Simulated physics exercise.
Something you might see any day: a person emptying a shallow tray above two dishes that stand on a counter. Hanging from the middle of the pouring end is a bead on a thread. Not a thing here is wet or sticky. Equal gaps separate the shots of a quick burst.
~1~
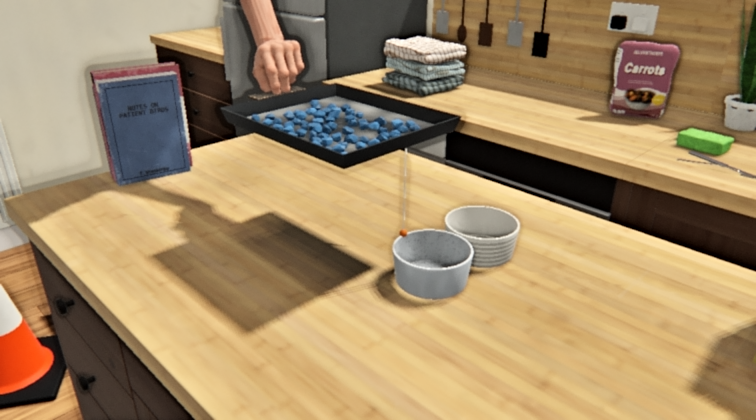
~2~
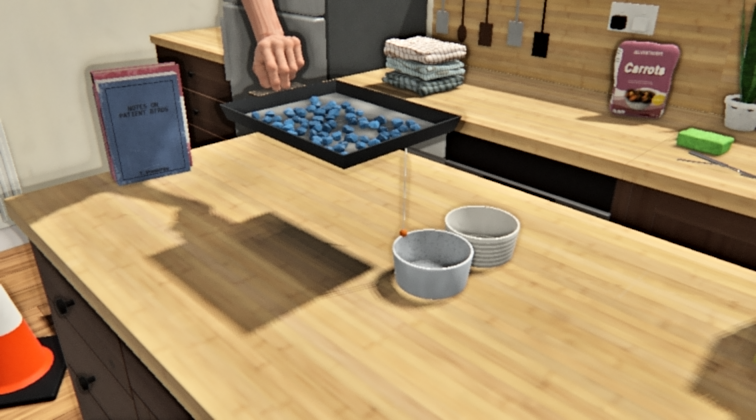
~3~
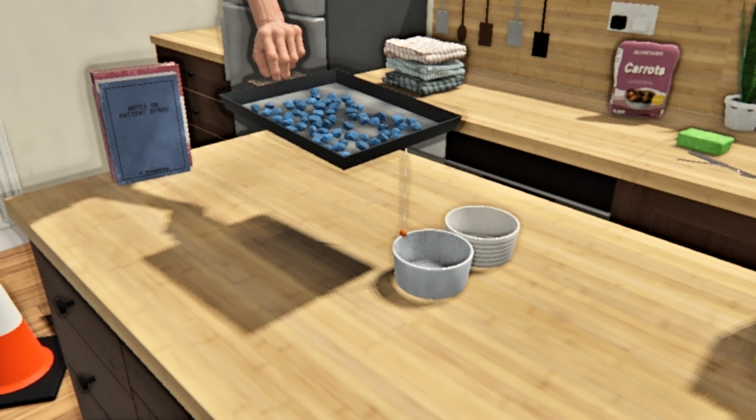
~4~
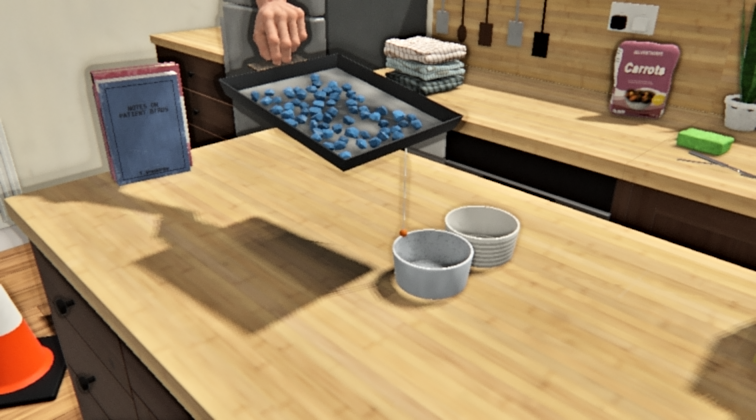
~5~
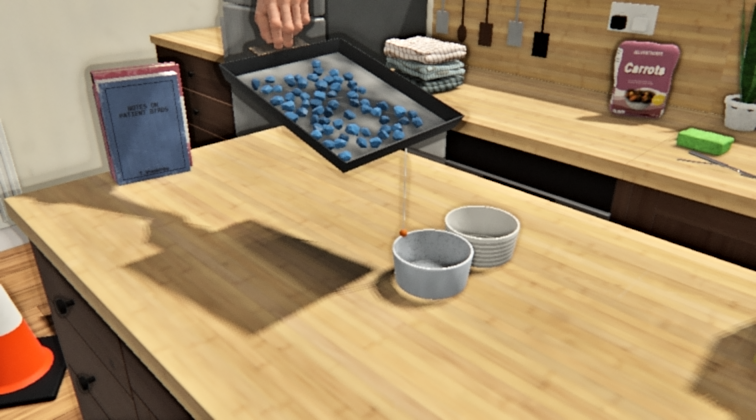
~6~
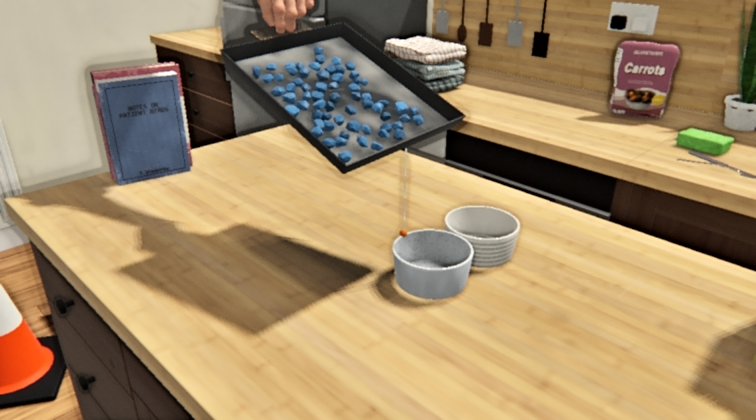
On a wooden kitchen counter, two small dishes stand beneath a level black tray of blue stones, with an orange bead hanging from its near end. A hand at the far end raises that side steadily, tilting the tray toward the dishes, and just a few stones shift slightly.
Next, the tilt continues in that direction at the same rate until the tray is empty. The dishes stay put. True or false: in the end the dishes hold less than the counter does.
True.
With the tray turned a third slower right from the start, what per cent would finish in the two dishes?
About 30 in a hundred.
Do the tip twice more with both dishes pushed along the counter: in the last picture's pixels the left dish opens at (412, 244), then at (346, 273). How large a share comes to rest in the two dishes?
Respectively 10 % and 40 %.
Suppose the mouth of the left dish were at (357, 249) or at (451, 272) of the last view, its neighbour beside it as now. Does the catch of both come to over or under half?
Catch, run one: Below the halfway mark; run two: Below the halfway mark.
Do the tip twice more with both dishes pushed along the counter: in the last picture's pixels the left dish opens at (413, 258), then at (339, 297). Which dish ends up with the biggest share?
Trial one goes to the left of the two, trial two to the right of the two.
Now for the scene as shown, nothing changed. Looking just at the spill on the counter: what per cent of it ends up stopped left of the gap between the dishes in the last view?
Left share: Some 80 per cent.
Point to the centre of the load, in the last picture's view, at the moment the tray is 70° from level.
Somewhere about pixel (379, 146).
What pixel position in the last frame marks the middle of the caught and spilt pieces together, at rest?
Centre at rest, last view: Approx. (407, 314).
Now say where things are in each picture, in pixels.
In the first frame, corners of the pouring end (344, 152) and (455, 116), level; middle of the load (331, 126), aquarium stones; left dish (463, 277); right dish (511, 247); bead on its thread (403, 233).
In the second frame, corners of the pouring end (344, 152) and (455, 116), level; middle of the load (331, 124).
In the third frame, corners of the pouring end (344, 154) and (456, 115), tipped barely, lowest at the left corner; middle of the load (331, 119).
In the fourth frame, corners of the pouring end (345, 156) and (457, 115), tipped a little, lowest at the left corner; middle of the load (332, 112).
In the fifth frame, corners of the pouring end (346, 158) and (458, 114), tipped clearly, lowest at the left corner; middle of the load (333, 104).
In the sixth frame, corners of the pouring end (347, 160) and (460, 114), tipped clearly, lowest at the left corner; middle of the load (334, 97), just a few on the move; left dish (463, 277); right dish (511, 247).
Just after the last frame, tray tipped steeply; the larger part on the tray; about a tenth in the air.
A moment on, tray tipped past a quarter turn; about a tenth on the tray; about a tenth in the left dish; roughly half outside both; roughly a quarter in the air.
Further on, tray tipped past a quarter turn; roughly a quarter in the left dish; the larger part outside both.
When it is over, tray tipped past a quarter turn; roughly a quarter in the left dish; not one in the right dish; the larger part outside both.
